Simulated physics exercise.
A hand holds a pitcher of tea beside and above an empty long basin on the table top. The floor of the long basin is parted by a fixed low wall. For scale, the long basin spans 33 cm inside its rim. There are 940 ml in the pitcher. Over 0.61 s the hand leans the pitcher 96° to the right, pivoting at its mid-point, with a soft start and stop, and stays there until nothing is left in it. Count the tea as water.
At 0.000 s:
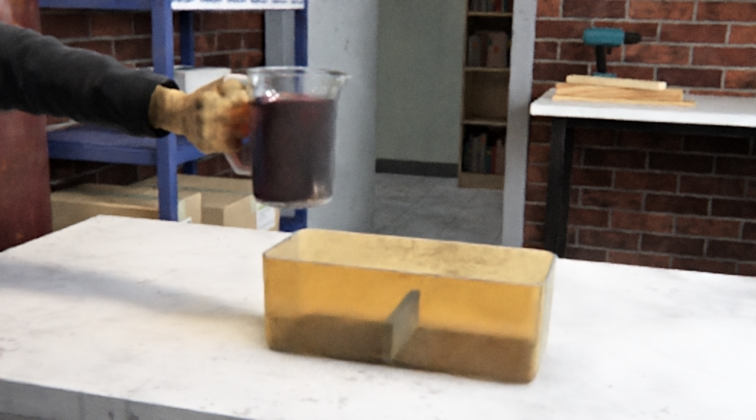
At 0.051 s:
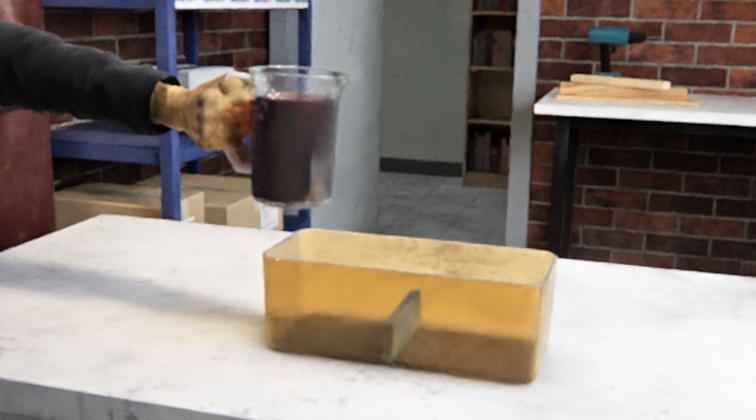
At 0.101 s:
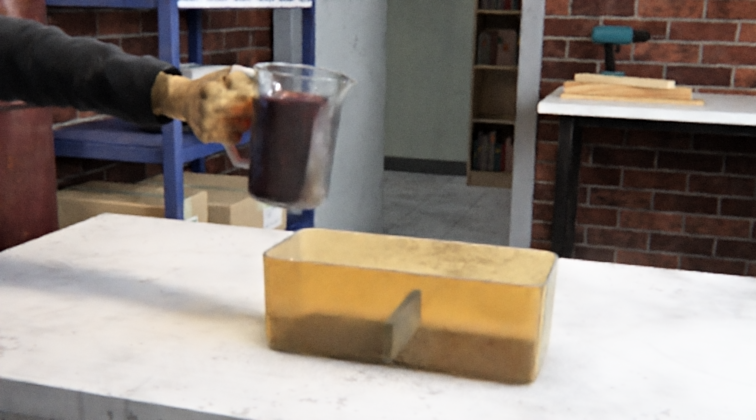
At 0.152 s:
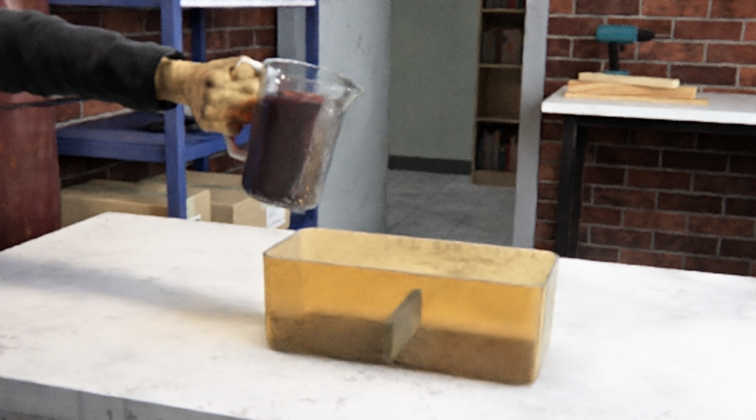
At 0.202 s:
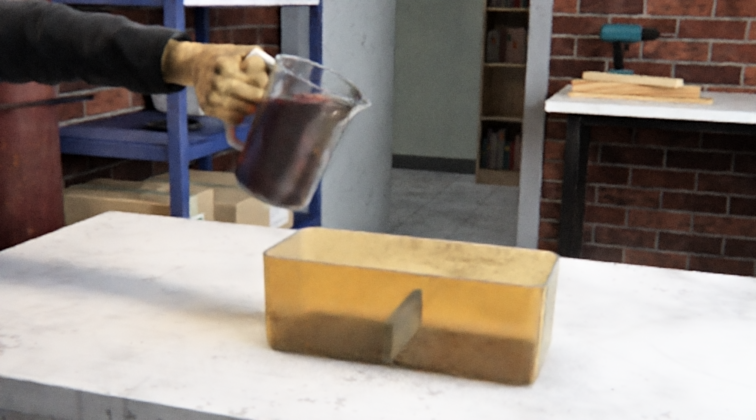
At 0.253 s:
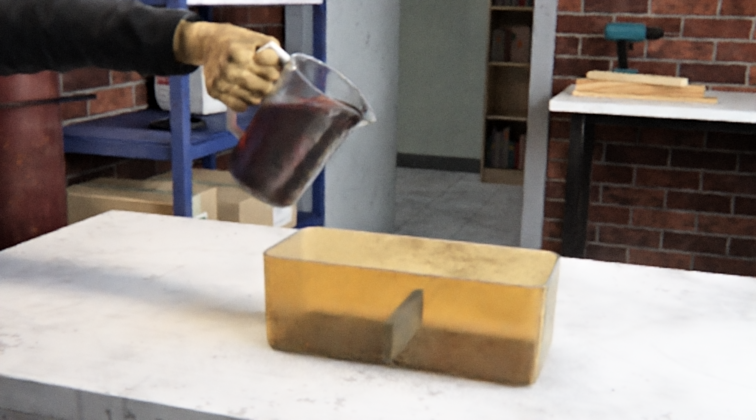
A gloved hand steadily tilts a pitcher of dark tea rightward above a long basin.
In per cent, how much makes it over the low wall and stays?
The far part has some 83 per cent.
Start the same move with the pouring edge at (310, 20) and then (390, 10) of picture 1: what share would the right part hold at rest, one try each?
In turn about 25 and 90 per cent.
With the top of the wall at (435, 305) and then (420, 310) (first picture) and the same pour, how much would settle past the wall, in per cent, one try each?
In turn about 5 and 50 per cent.
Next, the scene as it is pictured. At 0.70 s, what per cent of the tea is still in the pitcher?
About 36 per cent.
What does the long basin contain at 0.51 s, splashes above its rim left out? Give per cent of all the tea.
About 8 per cent.
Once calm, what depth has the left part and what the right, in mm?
Left about 8 mm, right about 34 mm.
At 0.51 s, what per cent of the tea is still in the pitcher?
About 74 per cent.
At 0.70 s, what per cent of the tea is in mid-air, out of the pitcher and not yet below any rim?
Some 18 per cent.
By 0.51 s the tilt is 90° and 73 per cent is still to pour, 0 is left of the wall and 8 right of it.
By 0.70 s the tilt is 96° and 36 per cent is still to pour, 5 is left of the wall and 40 right of it.
By 0.90 s the tilt is 96° and 14 per cent is still to pour, 6 is left of the wall and 72 right of it.
By 1.11 s the tilt is 96° and 5 per cent is still to pour, 10 is left of the wall and 82 right of it.
At rest 16 per cent lies left of the wall, 83 right of it and 1 outside.
